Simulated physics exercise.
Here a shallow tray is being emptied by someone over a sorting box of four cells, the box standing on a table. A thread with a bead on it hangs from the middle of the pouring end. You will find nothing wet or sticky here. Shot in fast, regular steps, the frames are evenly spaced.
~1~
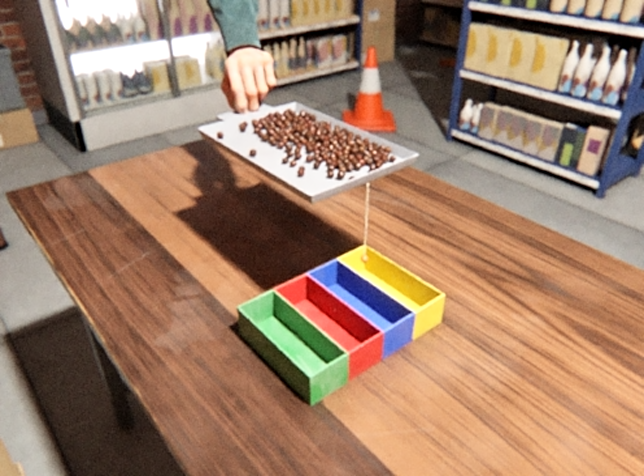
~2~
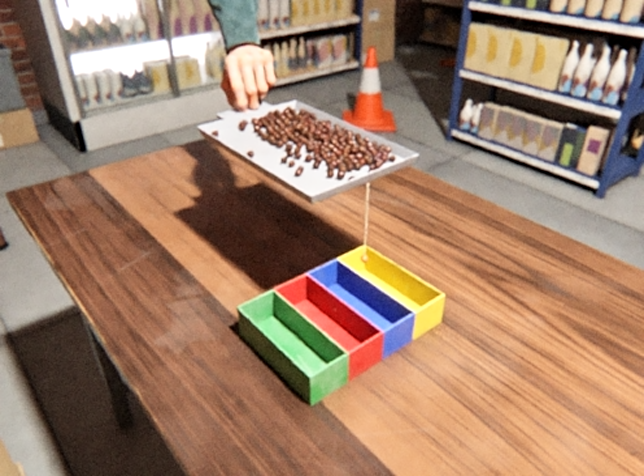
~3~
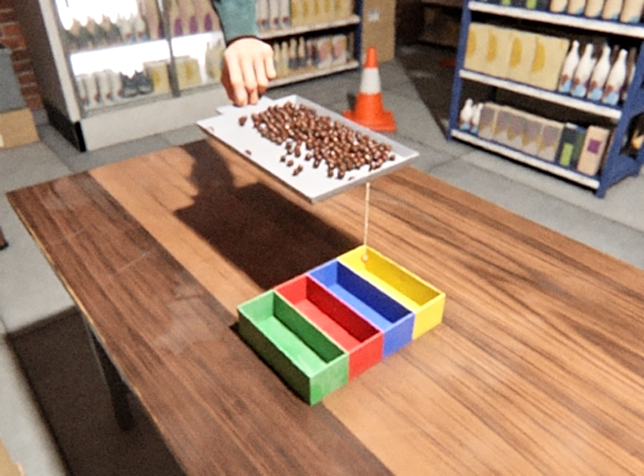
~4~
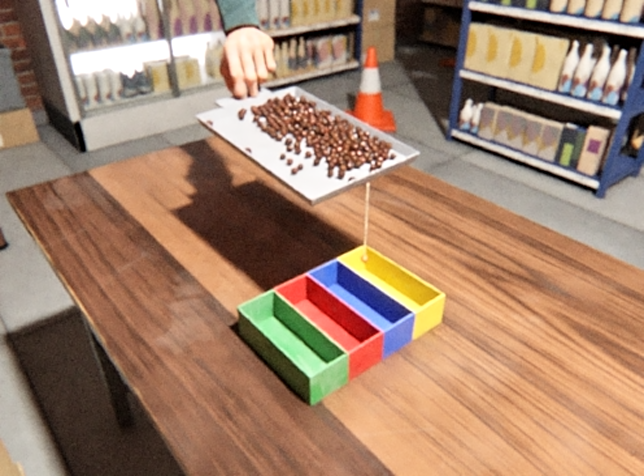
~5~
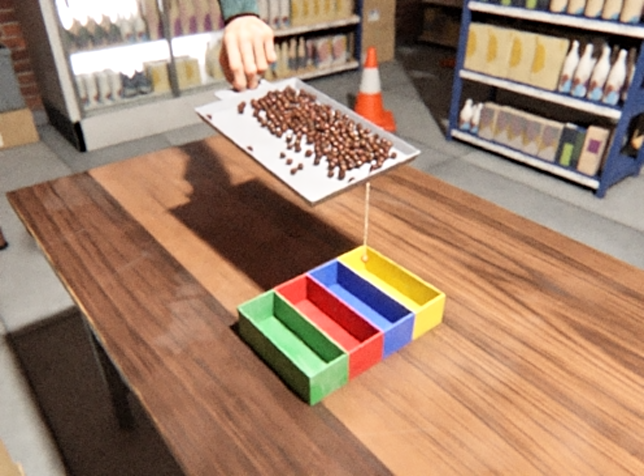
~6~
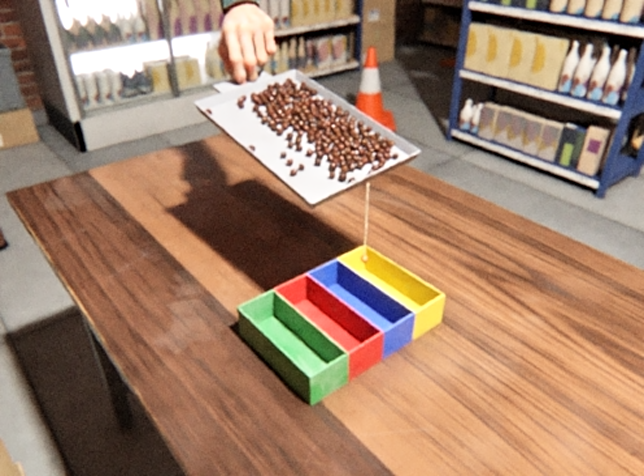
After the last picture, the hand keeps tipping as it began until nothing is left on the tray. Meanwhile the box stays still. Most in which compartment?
Red compartment.
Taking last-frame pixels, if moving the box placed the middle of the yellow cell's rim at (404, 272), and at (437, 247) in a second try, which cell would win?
Result 1: That red cell. Result 2: That green cell.
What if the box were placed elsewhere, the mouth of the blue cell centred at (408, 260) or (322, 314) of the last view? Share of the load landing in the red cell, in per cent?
You'd get 10 in a hundred the first time and 0 in a hundred the second.
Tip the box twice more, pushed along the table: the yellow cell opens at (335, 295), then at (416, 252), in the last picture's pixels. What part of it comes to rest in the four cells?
You'd get 80 per cent first and 80 per cent second.
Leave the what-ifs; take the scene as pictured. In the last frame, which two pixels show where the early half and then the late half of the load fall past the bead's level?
First half (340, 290); second half (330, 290).
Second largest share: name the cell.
Rank two - the blue one.
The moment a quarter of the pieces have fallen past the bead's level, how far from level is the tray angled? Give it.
About 60 degrees.
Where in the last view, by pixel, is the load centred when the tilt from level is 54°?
Mark it at roughly (336, 190) in the final frame.
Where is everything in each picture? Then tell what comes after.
Corners of the pouring end (312, 193) and (414, 154), level; middle of the load (317, 139), chocolate balls; bead on its thread (364, 259); green cell (329, 376); red cell (365, 354); blue cell (398, 333); yellow cell (429, 314), in the first picture.
Corners of the pouring end (312, 193) and (414, 154), level; middle of the load (317, 138), in the second picture.
Corners of the pouring end (312, 194) and (414, 153), tipped barely, lowest at the left corner; middle of the load (317, 136), in the third picture.
Corners of the pouring end (312, 196) and (414, 152), tipped a little, lowest at the left corner; middle of the load (317, 131), in the fourth picture.
Corners of the pouring end (312, 198) and (415, 151), tipped a little, lowest at the left corner; middle of the load (318, 127), in the fifth picture.
Corners of the pouring end (312, 199) and (415, 150), tipped a little, lowest at the left corner; middle of the load (319, 124), roughly half on the move; green cell (329, 376); red cell (365, 354); blue cell (398, 333); yellow cell (429, 314), in the sixth picture.
Just after the last frame, tray tipped steeply; roughly two thirds on the tray; about a tenth in the red cell; about a tenth in the blue cell; just a few in the green cell; just a few in the yellow cell; about a tenth falling or outside the box.
A moment on, tray tipped right over; just a few on the tray; roughly half in the red cell; roughly a quarter in the blue cell; about a tenth in the green cell; about a tenth in the yellow cell; about a tenth falling or outside the box.
Further on, tray tipped past a quarter turn; roughly half in the red cell; roughly a quarter in the blue cell; about a tenth in the green cell; about a tenth in the yellow cell; just a few falling or outside the box.
When it is over, tray tipped past a quarter turn; roughly half in the red cell; roughly a quarter in the blue cell; about a tenth in the green cell; about a tenth in the yellow cell; just a few outside the box.
